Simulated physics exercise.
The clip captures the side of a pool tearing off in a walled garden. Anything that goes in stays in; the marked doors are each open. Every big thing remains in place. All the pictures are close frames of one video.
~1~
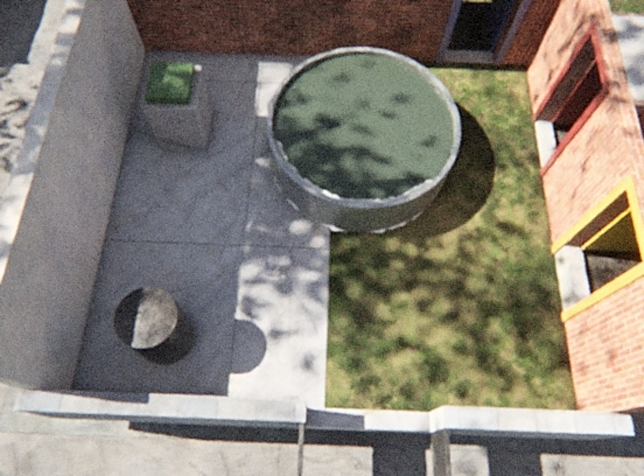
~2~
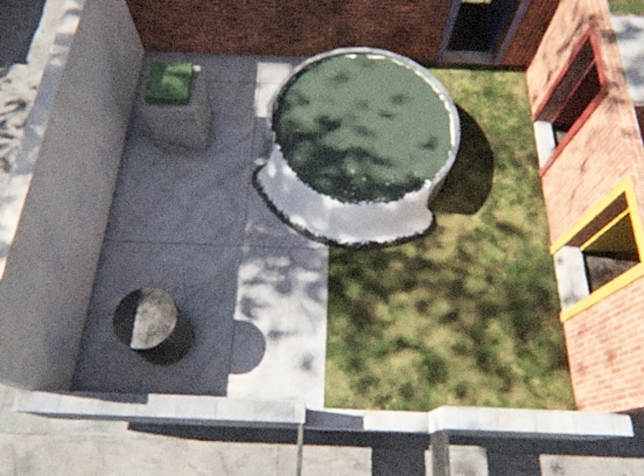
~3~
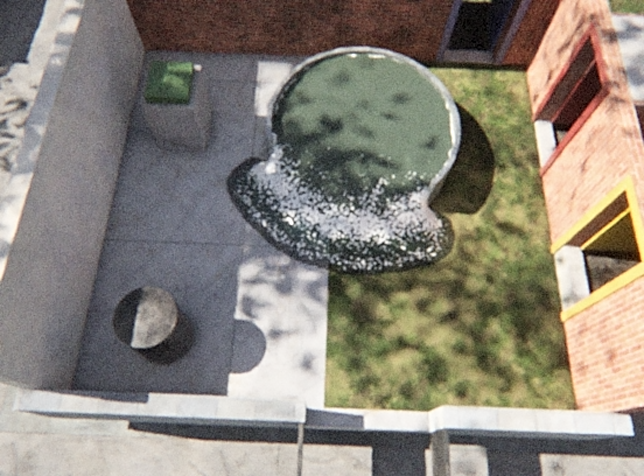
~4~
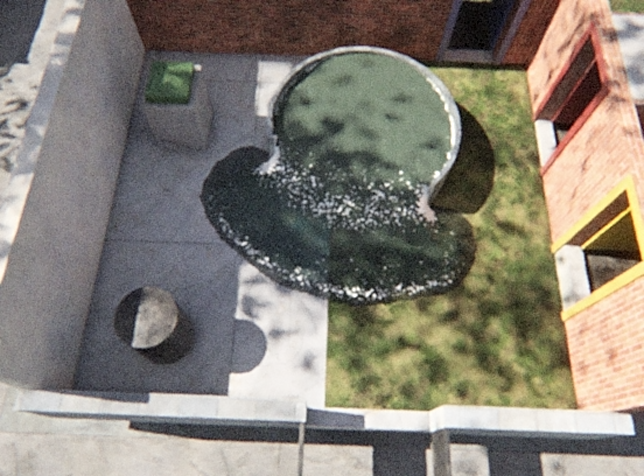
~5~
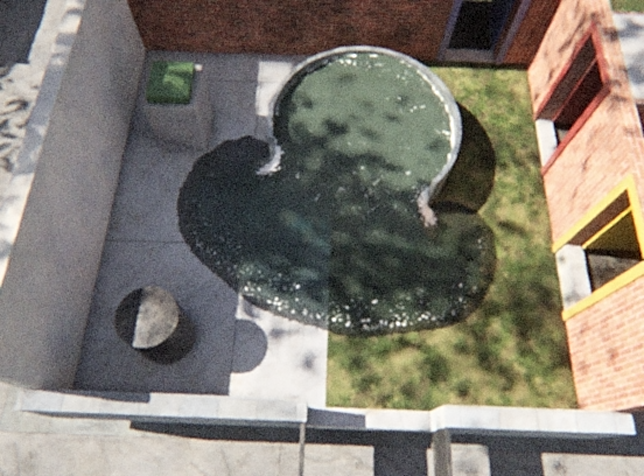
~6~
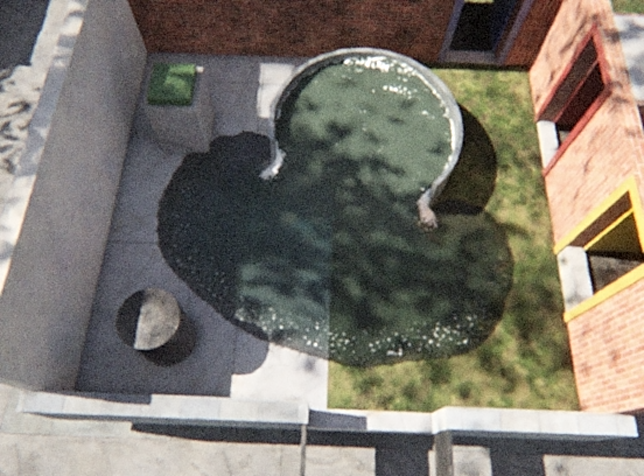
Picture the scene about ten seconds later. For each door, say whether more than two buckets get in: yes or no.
Blue door: No; red door: No; yellow door: No.
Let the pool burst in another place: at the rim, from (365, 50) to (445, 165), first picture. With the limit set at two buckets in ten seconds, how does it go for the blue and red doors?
Outcome: Blue door overshoots; red door overshoots.
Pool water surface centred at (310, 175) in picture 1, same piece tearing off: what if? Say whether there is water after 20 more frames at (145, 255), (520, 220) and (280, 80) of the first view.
Soaked, bone-dry, bone-dry.
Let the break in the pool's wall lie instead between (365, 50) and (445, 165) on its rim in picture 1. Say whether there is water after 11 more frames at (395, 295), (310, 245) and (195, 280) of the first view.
Point by point: Unwetted; unwetted; unwetted.
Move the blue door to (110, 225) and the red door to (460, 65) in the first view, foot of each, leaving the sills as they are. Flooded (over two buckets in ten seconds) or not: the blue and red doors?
In short: Blue lets more in, red holds.
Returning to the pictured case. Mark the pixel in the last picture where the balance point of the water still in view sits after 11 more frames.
Near (312, 254) in the last view.
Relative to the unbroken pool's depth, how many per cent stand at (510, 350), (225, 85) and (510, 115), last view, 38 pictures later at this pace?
Estimated readings in sequence: 12, 12, 0 percent.
A moment on, water covers 60 % of the floor; the blue door not reached, the red door not reached, the yellow door not reached.
Next, water covers 60 % of the floor; the blue door not reached, the red door not reached, the yellow door wet at the sill, nothing in.
Then, water covers 65 % of the floor; the blue door not reached, the red door not reached, the yellow door wet at the sill, nothing in.
Later, water covers 85 % of the floor; the blue door not reached, the red door wet at the sill, nothing in, the yellow door wet at the sill, nothing in.
In the end, water covers 100 % of the floor; the blue door wet at the sill, nothing in, the red door wet at the sill, nothing in, the yellow door wet at the sill, nothing in.
